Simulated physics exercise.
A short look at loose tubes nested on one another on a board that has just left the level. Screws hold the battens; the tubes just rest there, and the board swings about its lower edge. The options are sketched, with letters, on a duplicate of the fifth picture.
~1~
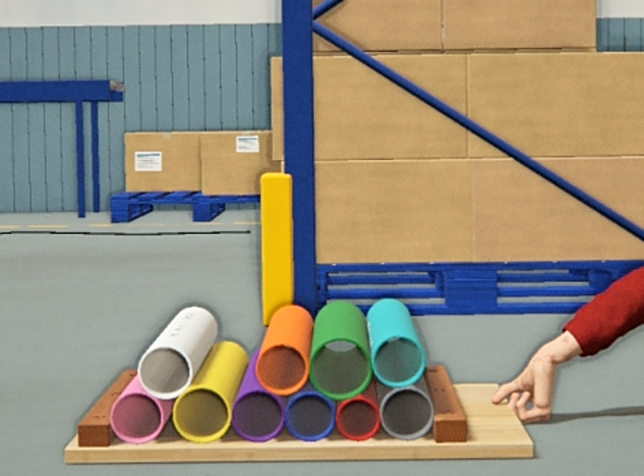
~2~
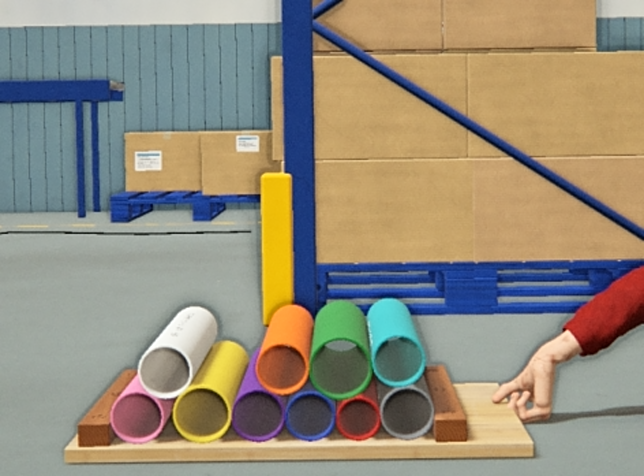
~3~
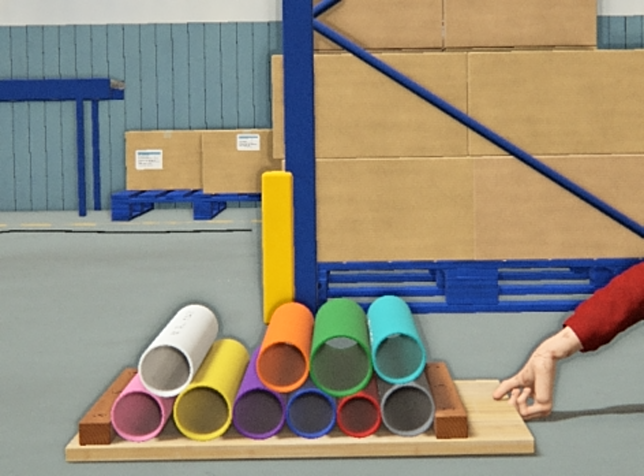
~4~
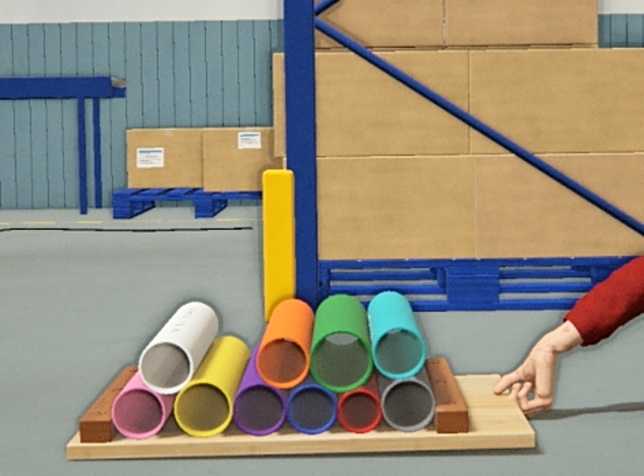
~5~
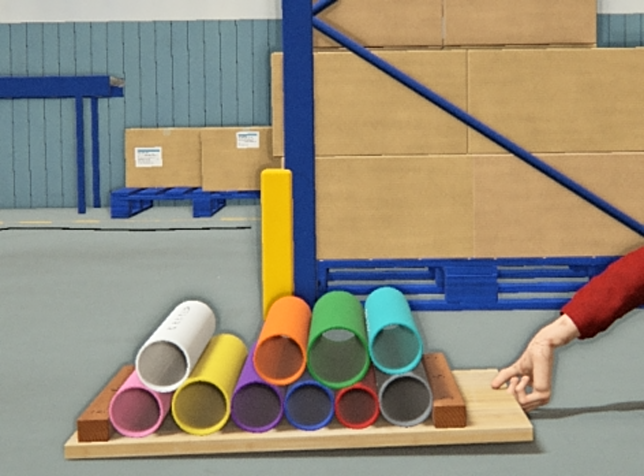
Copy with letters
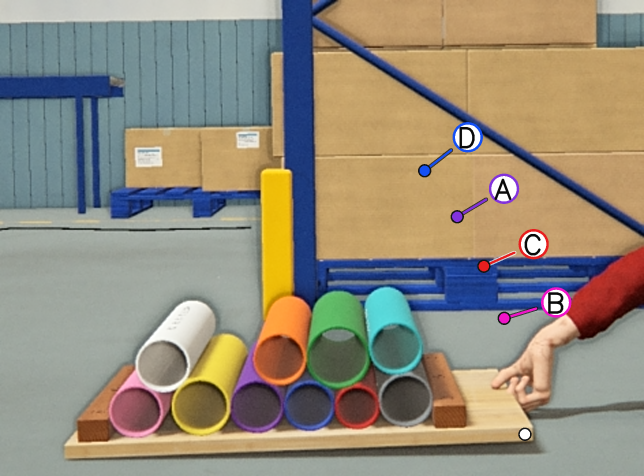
Colorful tubes sat stacked in two rows between brown strips on a wooden board, and a hand in a red sleeve at the right end raised that side slightly, the tubes staying nested together.
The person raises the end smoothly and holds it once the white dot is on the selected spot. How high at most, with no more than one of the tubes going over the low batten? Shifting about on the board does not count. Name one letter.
The last mark within the limit is B.
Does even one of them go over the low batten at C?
At C: Yes.
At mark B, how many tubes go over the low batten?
With B, none.
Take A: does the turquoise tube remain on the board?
No.
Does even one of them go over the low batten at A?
Yes.
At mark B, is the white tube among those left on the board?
The white tube: Yes.
On the marked copy, A at (457, 216); B at (504, 318); C at (484, 266); D at (425, 171); the white dot at (525, 434).
Taking B. A third of the way, board at 13°.
Two thirds of the way, board at 16°.
When it is over, board at 16°, none over the low batten.
As for the rest, A four over the low batten (green, white, turquoise, orange); C four over the low batten (green, white, turquoise, orange); D four over the low batten (green, white, turquoise, orange).
